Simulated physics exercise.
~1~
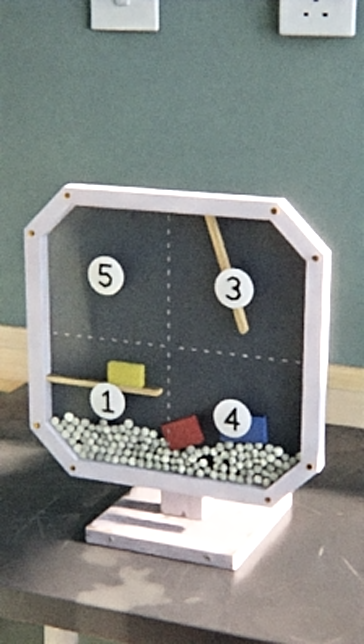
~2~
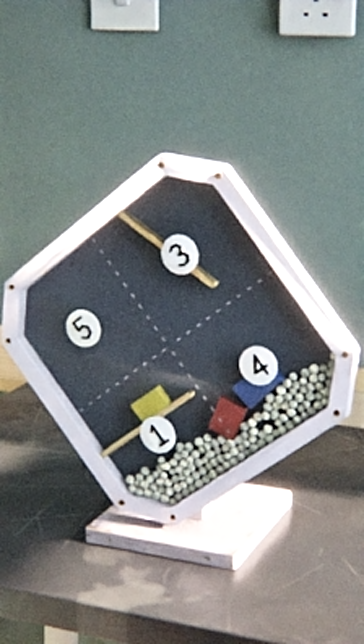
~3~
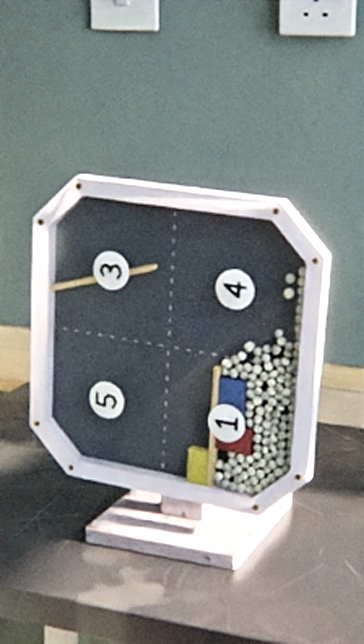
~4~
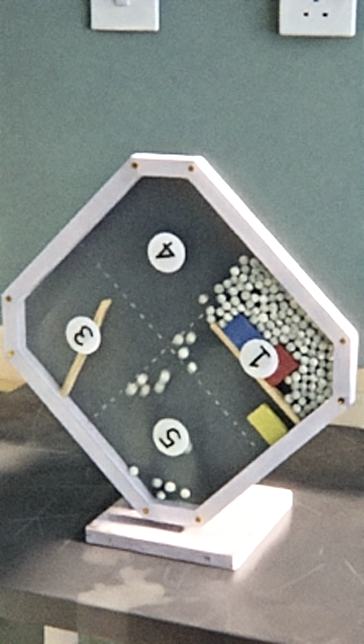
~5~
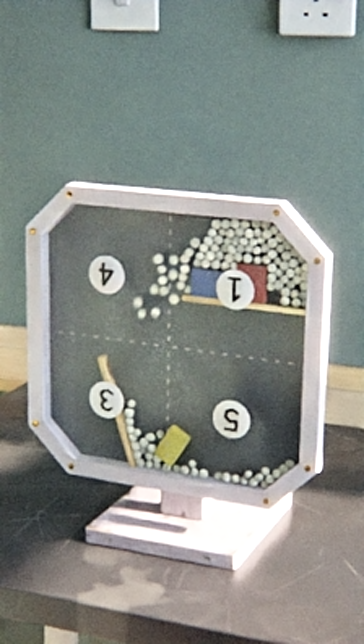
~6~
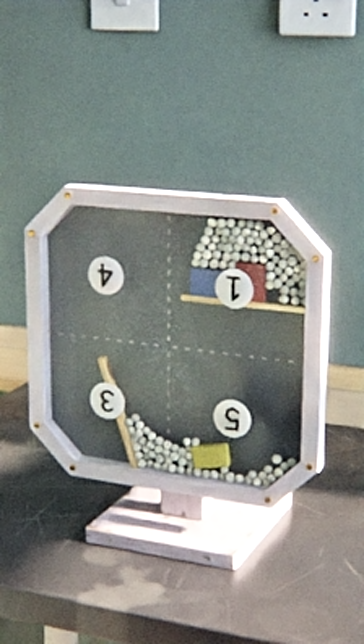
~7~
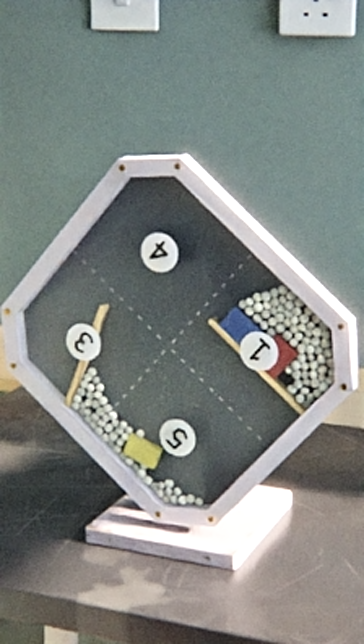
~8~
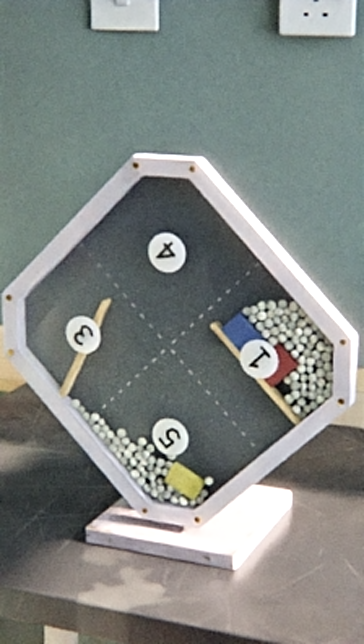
An octagonal case of small white balls turned anticlockwise until it was upside down, spilling some balls and the yellow block off a ledge, then swung partway back, leaving the yellow block near the bottom and the red and blue ones held at right.
